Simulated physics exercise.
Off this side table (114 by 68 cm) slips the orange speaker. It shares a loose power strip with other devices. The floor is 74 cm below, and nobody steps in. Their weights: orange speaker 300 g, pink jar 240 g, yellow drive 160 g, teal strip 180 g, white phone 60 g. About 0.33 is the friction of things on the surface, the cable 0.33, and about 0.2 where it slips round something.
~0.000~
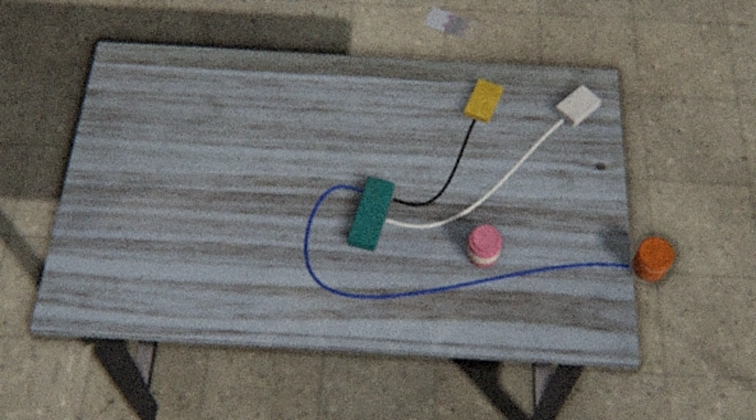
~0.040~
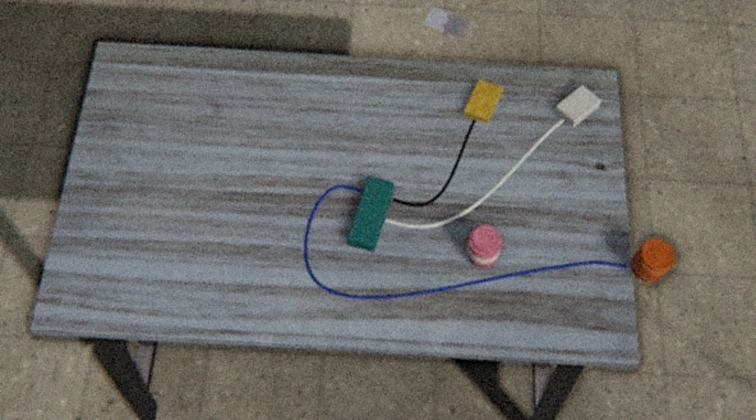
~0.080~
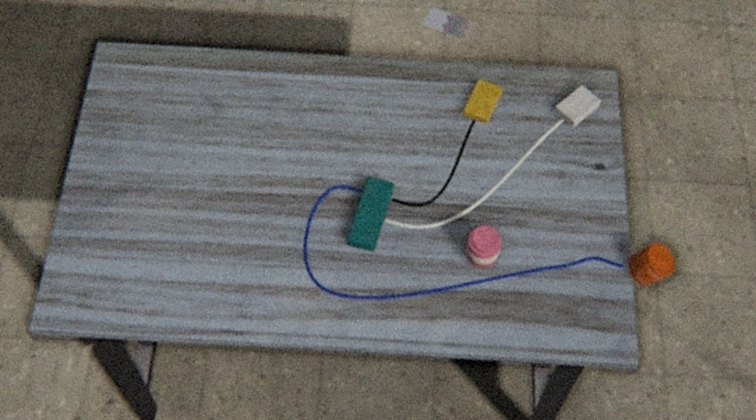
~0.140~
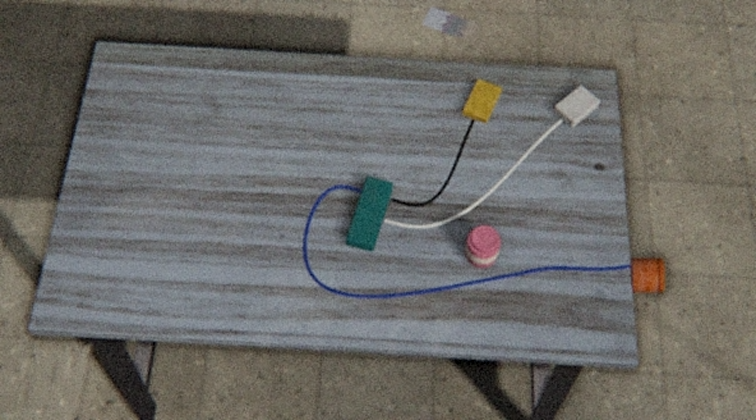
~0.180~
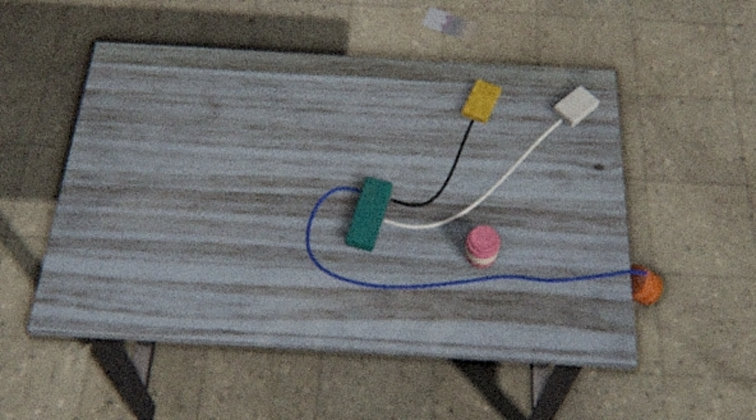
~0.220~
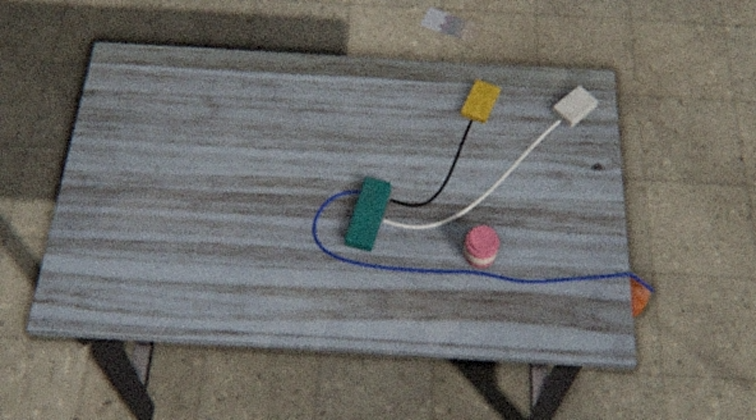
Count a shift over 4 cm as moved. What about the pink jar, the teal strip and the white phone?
Result: Pink jar gets shifted, teal strip gets shifted, white phone keeps its place.
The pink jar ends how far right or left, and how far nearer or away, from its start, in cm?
It ends around 27 cm to the right of its start and around 12 cm farther back.
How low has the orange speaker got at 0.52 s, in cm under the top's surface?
65 cm.
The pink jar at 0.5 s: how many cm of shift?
Shift: Approx. 2 cm.
After 0.5 s, the strip's end of the blue cable at (465, 246); teal strip 17 cm off its start, pink jar 2 cm off its start, orange speaker over the edge.
After 0.8 s, the strip's end of the blue cable at (548, 260); teal strip 32 cm off its start, pink jar 25 cm off its start, orange speaker over the edge.
After 1.1 s, the strip's end of the blue cable at (549, 260); teal strip 32 cm off its start at (531, 232), pink jar on its side, 30 cm off its start at (618, 204), orange speaker over the edge.
After 1.4 s, the strip's end of the blue cable at (549, 260); teal strip 32 cm off its start, pink jar on its side, 29 cm off its start, orange speaker over the edge.
After 2.6 s, the strip's end of the blue cable at (549, 260); teal strip 32 cm off its start at (531, 232), pink jar on its side, 29 cm off its start at (615, 202), white phone 0 cm off its start at (576, 103), orange speaker over the edge.
